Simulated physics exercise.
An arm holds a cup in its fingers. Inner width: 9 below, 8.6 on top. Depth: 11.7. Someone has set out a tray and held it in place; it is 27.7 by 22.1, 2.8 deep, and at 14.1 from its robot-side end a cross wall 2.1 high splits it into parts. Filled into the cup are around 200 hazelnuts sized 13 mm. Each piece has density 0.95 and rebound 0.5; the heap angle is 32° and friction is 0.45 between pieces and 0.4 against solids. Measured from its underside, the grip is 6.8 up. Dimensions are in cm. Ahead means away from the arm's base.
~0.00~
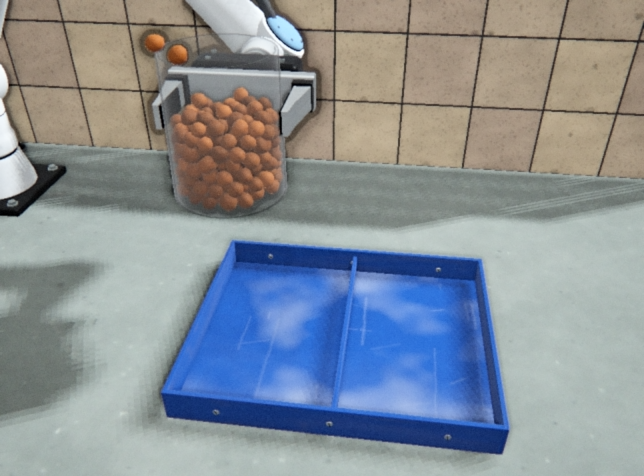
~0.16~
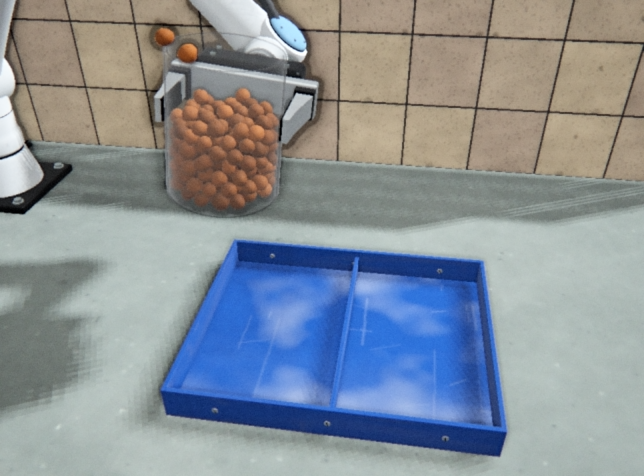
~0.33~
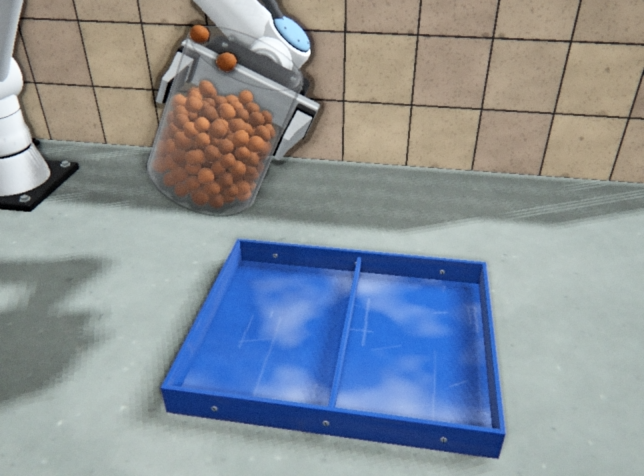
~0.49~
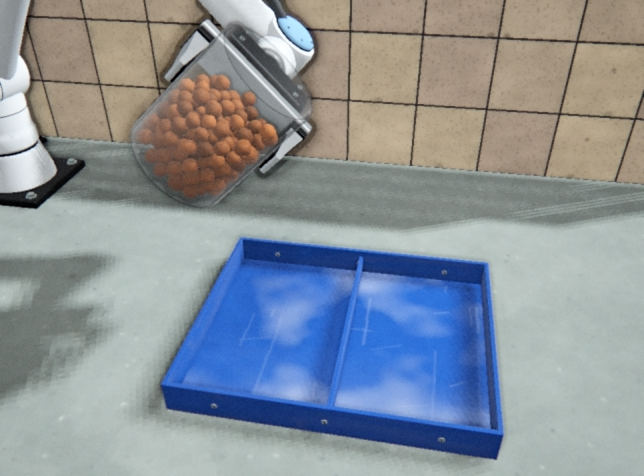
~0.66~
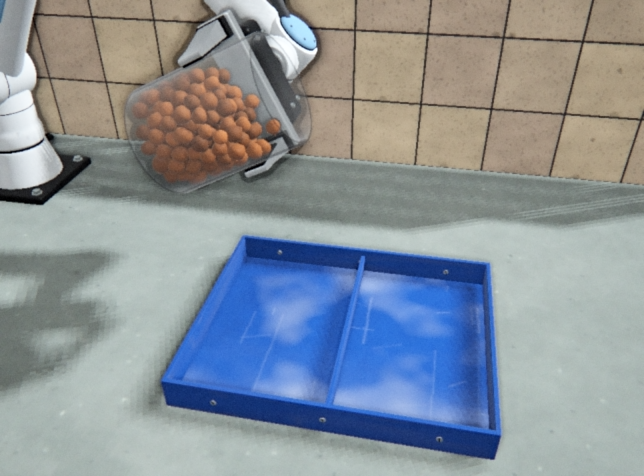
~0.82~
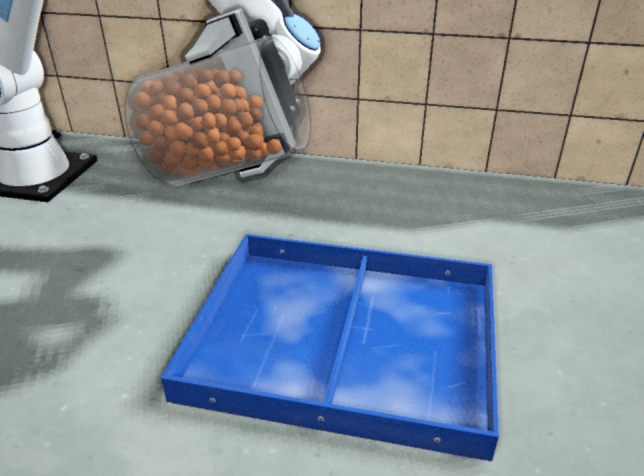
The footage shows a robot arm gripping a clear cup filled with small round brown objects behind an empty, divided blue tray. The arm tilts the cup steeply to the right, its base swinging left as the contents shift inside.
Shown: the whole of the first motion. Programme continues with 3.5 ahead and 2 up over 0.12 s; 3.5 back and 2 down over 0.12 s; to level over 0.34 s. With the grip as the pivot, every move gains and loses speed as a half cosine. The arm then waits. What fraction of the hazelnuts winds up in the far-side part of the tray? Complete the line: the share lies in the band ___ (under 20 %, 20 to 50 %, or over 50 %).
The share lies in the band under 20 %.
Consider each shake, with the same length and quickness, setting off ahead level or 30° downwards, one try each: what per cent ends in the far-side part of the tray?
First try some 10 %, second try some 0 %.
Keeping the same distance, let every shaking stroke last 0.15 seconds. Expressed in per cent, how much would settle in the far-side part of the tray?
Estimate: Close to 5 percent.
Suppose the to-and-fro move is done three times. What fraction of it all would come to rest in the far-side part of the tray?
Roughly 25 percent.
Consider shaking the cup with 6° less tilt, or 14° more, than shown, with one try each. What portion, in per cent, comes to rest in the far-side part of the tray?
5 and 35 percent.
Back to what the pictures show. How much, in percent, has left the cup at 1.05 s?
About 5 per cent.
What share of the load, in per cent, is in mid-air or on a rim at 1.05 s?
My guess is some 3 in a hundred.
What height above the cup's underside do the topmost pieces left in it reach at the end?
Around 8.0 cm above the underside.
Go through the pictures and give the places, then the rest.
In the first picture, cup middle at (225, 126), level; upper third of the load around (221, 124), from x 155 to 275, top at y 45; 203 in the cup.
In the second picture, cup middle at (225, 126), tilted 7° forward; upper third of the load around (218, 125), from x 165 to 270, top at y 35.
In the third picture, cup middle at (223, 125), tilted 24° forward; upper third of the load around (209, 119), from x 160 to 270, top at y 35.
In the fourth picture, cup middle at (221, 121), tilted 46° forward; upper third of the load around (201, 111), from x 145 to 270, top at y 85.
In the fifth picture, cup middle at (220, 117), tilted 63° forward; upper third of the load around (192, 99), from x 140 to 275, top at y 75.
In the sixth picture, cup middle at (221, 115), tilted 70° forward; upper third of the load around (194, 94), from x 145 to 275, top at y 75; 203 in the cup.
By 1.05 s, tilted 70° forward, highest piece 26 above the table; 197 in the cup, 6 in flight or on a rim.
By 1.28 s, tilted 18° forward, highest piece 28 above the table; 166 in the cup, 21 in the far-side part, 8 in the robot-side part, 8 in flight or on a rim.
By 1.60 s, level, highest piece 24 above the table; 165 in the cup, 26 in the far-side part, 8 in the robot-side part, 2 on the table or floor, 2 in flight or on a rim.
By 2.65 s, level, highest piece 24 above the table; 165 in the cup, 26 in the far-side part, 9 in the robot-side part, 3 on the table or floor.
Final count, 165 in the cup, 26 in the far-side part, 9 in the robot-side part, 3 on the table or floor. That is 13 % in the far-side part of the tray.
